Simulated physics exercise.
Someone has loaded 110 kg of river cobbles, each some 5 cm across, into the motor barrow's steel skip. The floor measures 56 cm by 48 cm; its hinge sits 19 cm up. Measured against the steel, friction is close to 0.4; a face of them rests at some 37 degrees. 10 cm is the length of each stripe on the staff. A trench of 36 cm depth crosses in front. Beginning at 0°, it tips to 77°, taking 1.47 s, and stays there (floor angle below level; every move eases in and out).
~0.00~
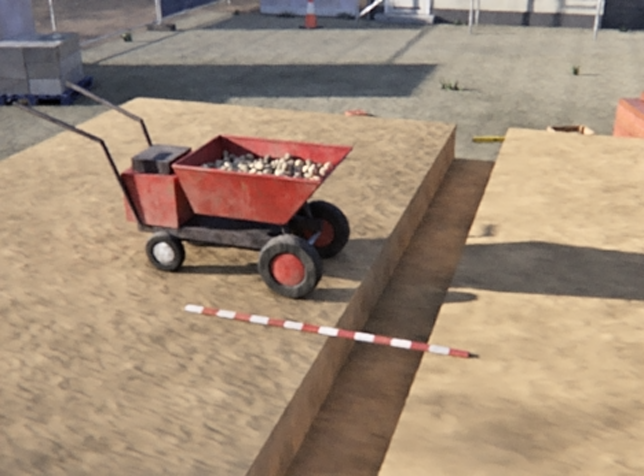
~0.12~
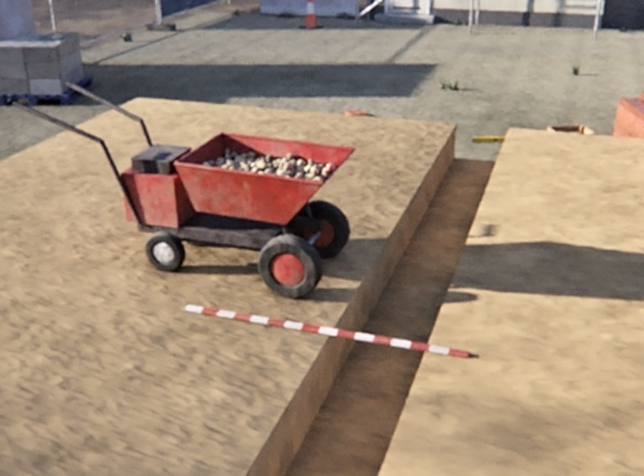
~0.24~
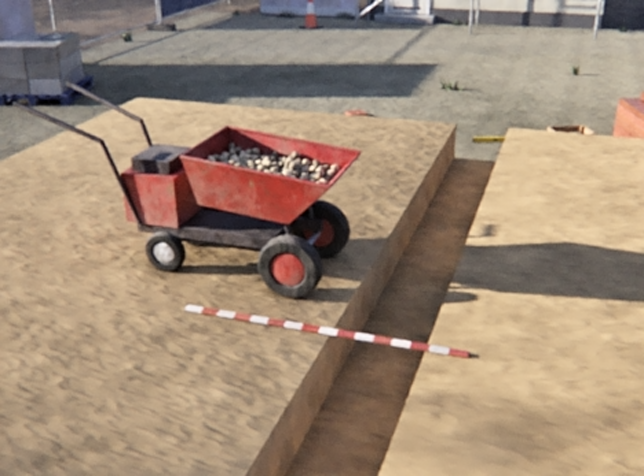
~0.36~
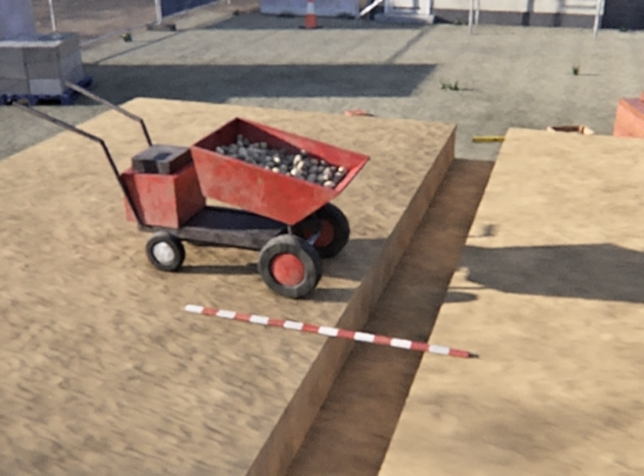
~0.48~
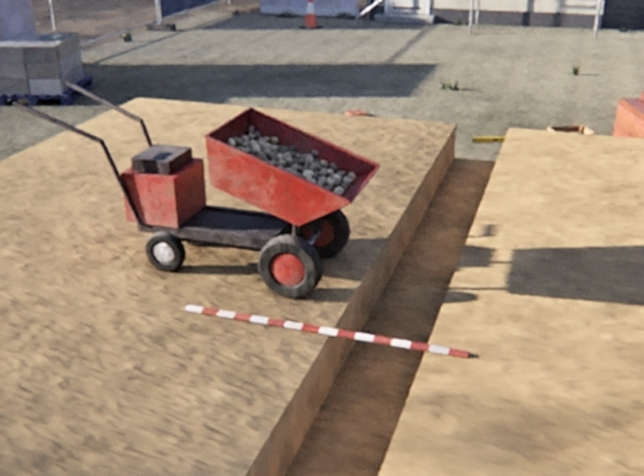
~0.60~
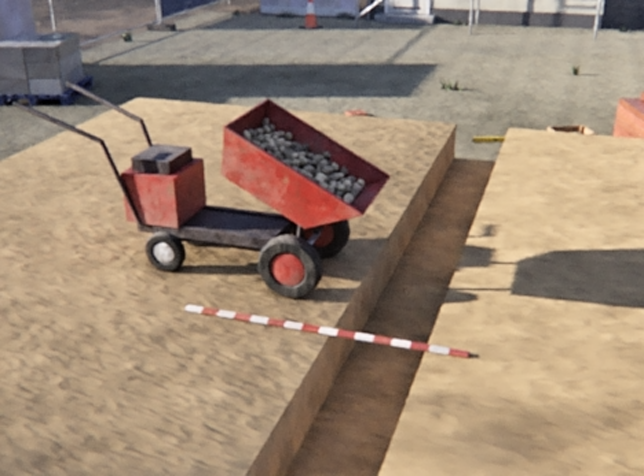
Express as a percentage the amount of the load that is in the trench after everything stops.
The amount is close to 89 per cent of the load.
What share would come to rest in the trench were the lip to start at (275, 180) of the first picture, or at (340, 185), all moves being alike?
First spot about 100, second spot about 60 per cent.
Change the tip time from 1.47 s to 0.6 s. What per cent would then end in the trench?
That works out at about 65 in a hundred.
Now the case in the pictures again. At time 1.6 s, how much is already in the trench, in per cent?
By that point it's something like 50 in a hundred.
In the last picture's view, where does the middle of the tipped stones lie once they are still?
At about pixel (420, 335) in the last view.
After 1.1 s the floor is at 65°; 100 % in the skip; the foremost stones are at (397, 238).
After 1.6 s the floor is at 77°; 43 % in the skip, 51 % in the trench, 6 % past the trench; the foremost stones are at (480, 292).
After 1.9 s the floor is at 77°; 10 % in the skip, 79 % in the trench, 11 % past the trench; the foremost stones are at (539, 303).
After 3.9 s the floor is at 77°; 0 % in the skip, 89 % in the trench, 11 % past the trench; the foremost stones are at (574, 312).
